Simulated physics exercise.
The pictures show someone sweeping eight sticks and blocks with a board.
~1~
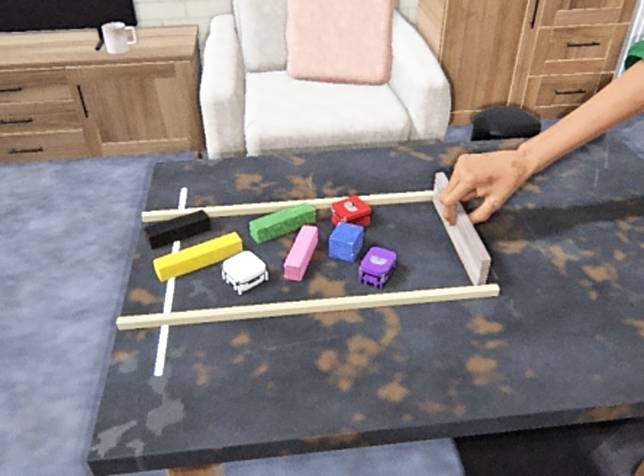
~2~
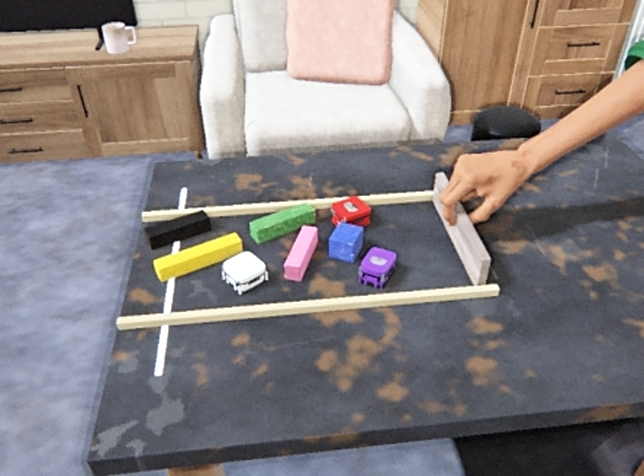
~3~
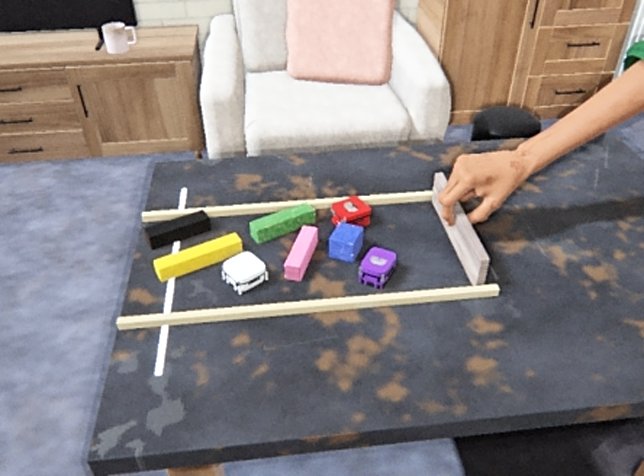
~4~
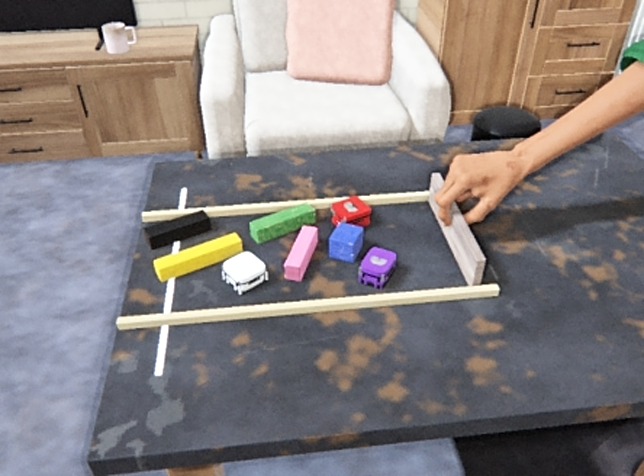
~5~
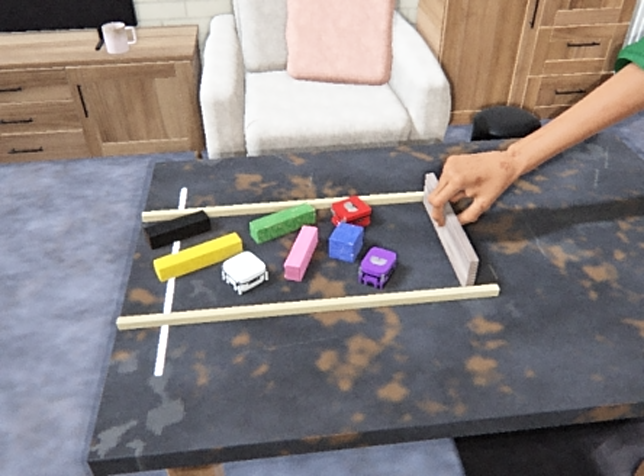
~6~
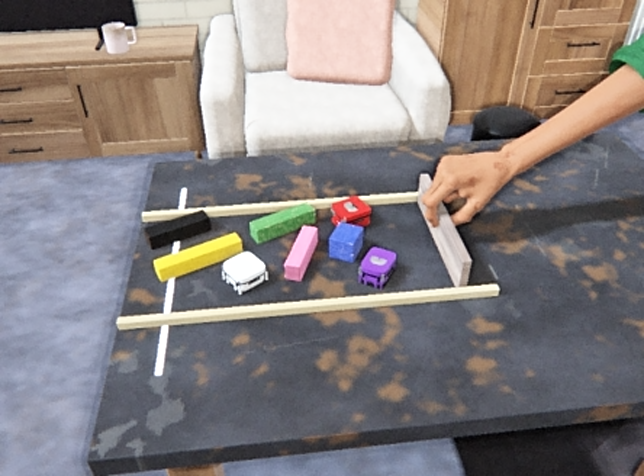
A hand slid an upright board slightly to the left between two pale strips on a dark, worn table, while the colourful blocks and toy cars lying between the strips stayed still, untouched.
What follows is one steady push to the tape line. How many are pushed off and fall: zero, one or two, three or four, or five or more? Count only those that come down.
In the end the number that fall off is three or four.
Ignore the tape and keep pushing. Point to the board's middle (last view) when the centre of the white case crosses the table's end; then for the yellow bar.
At (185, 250) for the white case; at (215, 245) for the yellow bar.
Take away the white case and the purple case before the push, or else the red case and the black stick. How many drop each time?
Fallen: 3, and 2 in the other try.
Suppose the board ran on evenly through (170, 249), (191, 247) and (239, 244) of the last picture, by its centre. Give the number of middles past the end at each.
In that order 4, 2 and 0.
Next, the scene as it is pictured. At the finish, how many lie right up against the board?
3 of them.
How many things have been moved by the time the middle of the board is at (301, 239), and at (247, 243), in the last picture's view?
By then 7, and 8.
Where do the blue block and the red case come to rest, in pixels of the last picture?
The blue block stops around (158, 261); the red case around (162, 226).
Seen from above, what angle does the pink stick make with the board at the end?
Roughly 0° out of line.
Soon after, none off yet; black stick at rest near (178, 229); yellow bar at rest near (200, 257); white case at rest near (245, 273).
By the end, the number that fall off is three or four; fallen, green bar, white case, yellow bar and black stick.
